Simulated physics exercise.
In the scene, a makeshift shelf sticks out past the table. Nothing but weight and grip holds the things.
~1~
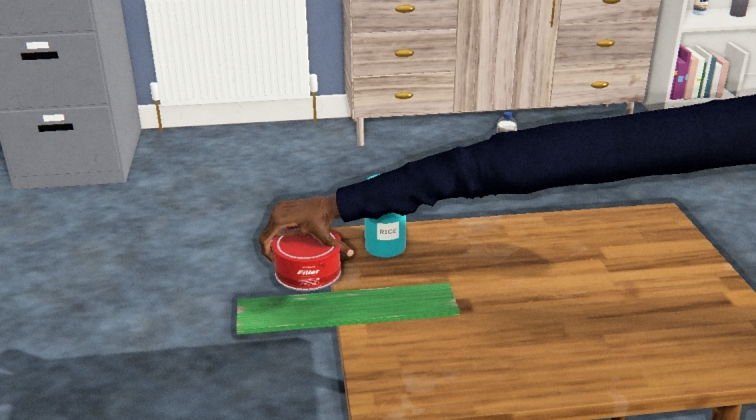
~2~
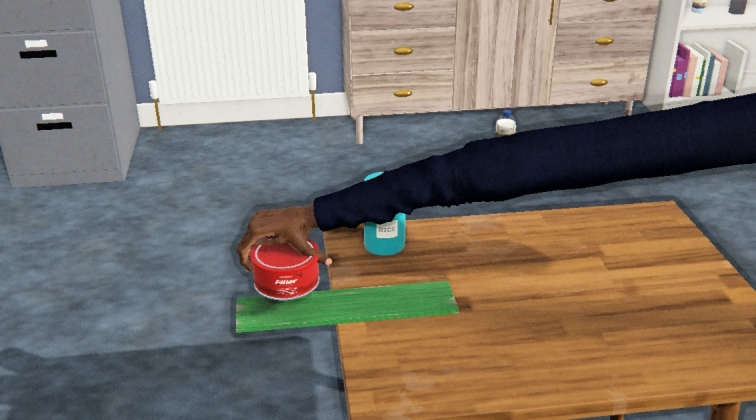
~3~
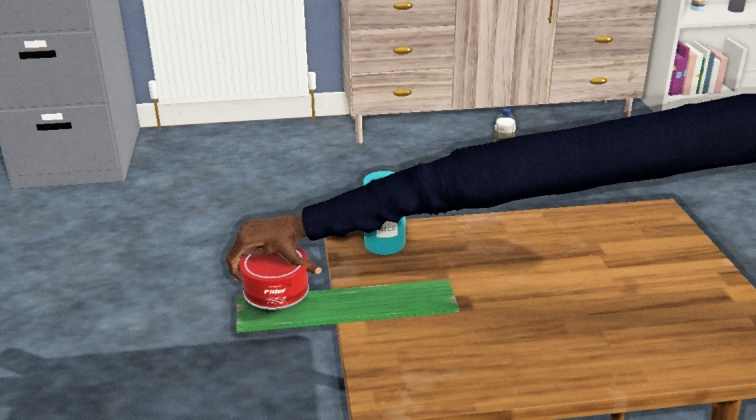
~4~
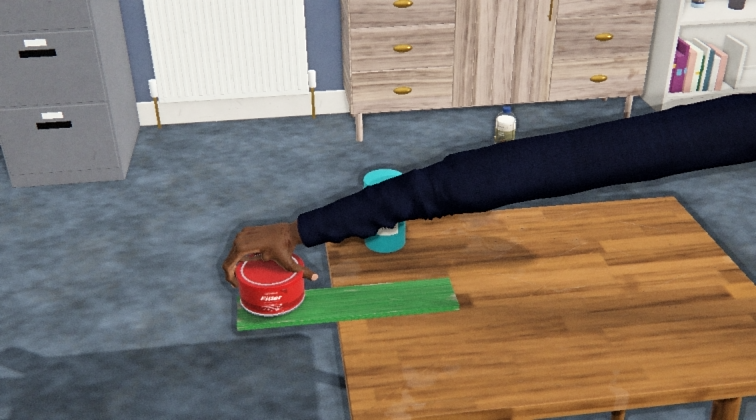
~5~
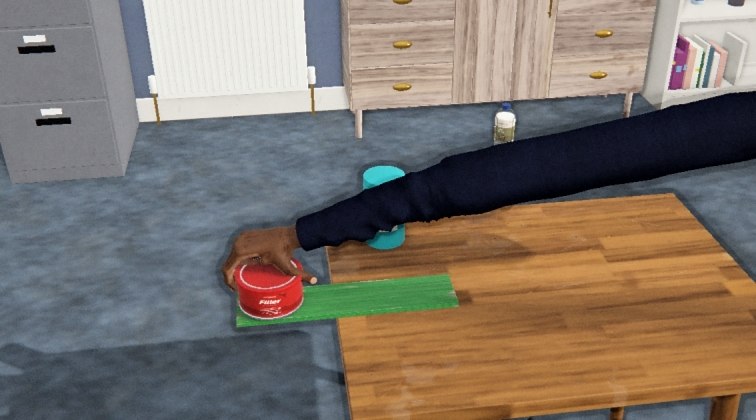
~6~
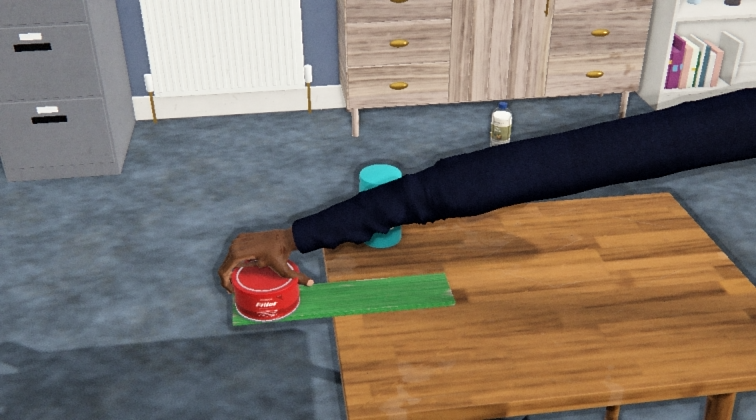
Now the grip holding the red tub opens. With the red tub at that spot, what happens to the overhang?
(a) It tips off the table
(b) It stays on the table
It tips off the table (a).
Then, 0.60 s later than the last frame, green board and red tub now down on the floor or falling.
Then, 0.80 s later than the last frame, things are still on the move.
When it is over, down on the floor or falling, green board and red tub; turquoise jar as before. The board tips off the edge.
